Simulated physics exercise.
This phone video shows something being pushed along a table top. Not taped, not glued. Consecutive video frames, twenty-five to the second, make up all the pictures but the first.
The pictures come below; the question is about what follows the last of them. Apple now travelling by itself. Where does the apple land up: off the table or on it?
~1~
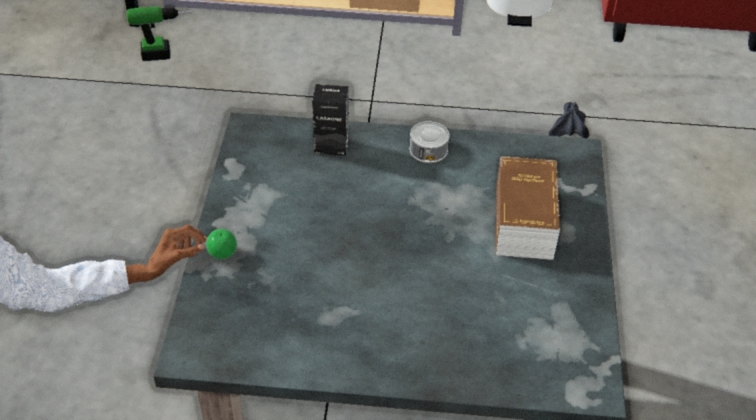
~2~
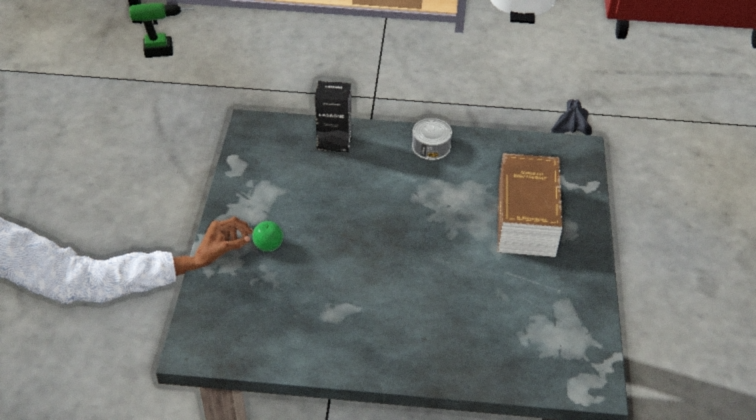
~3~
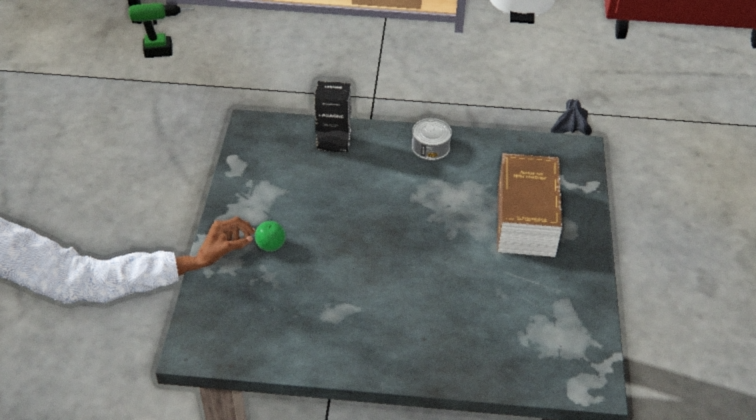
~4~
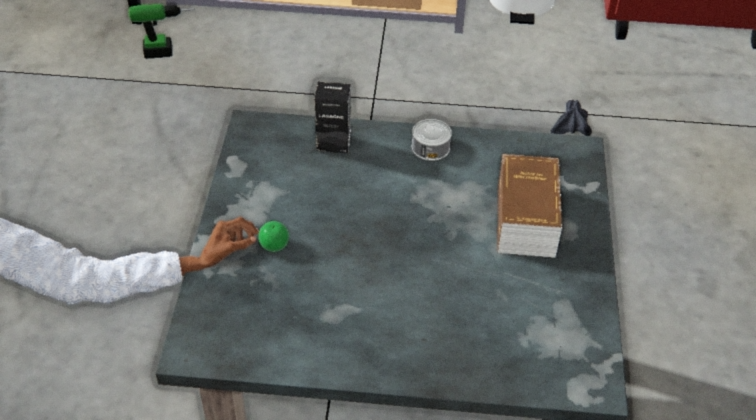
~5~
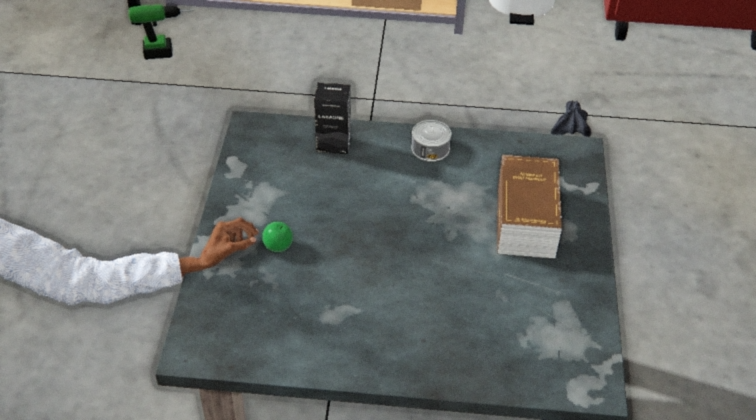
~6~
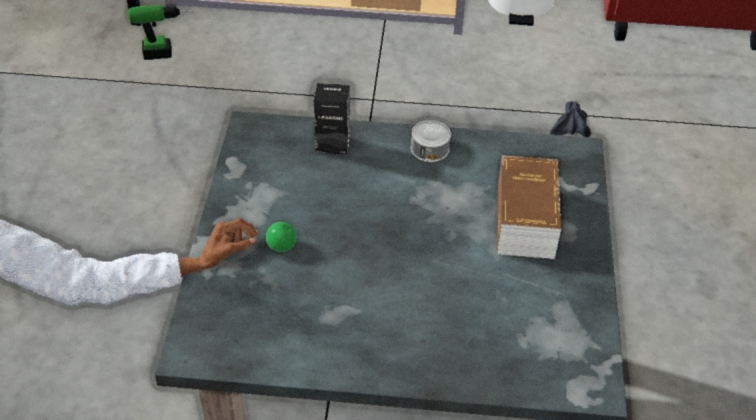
See, the table still has it at the end.
Then, 0.20 s after the last picture, green apple rolled about its own width near (299, 235).
Then, 0.50 s after the last picture, green apple rolled about its own width near (319, 233).
Then, 0.90 s after the last picture, green apple rolled well along near (335, 231).
At rest, moved from the start, green apple. Seen from the same camera at the end, green apple near (338, 231).
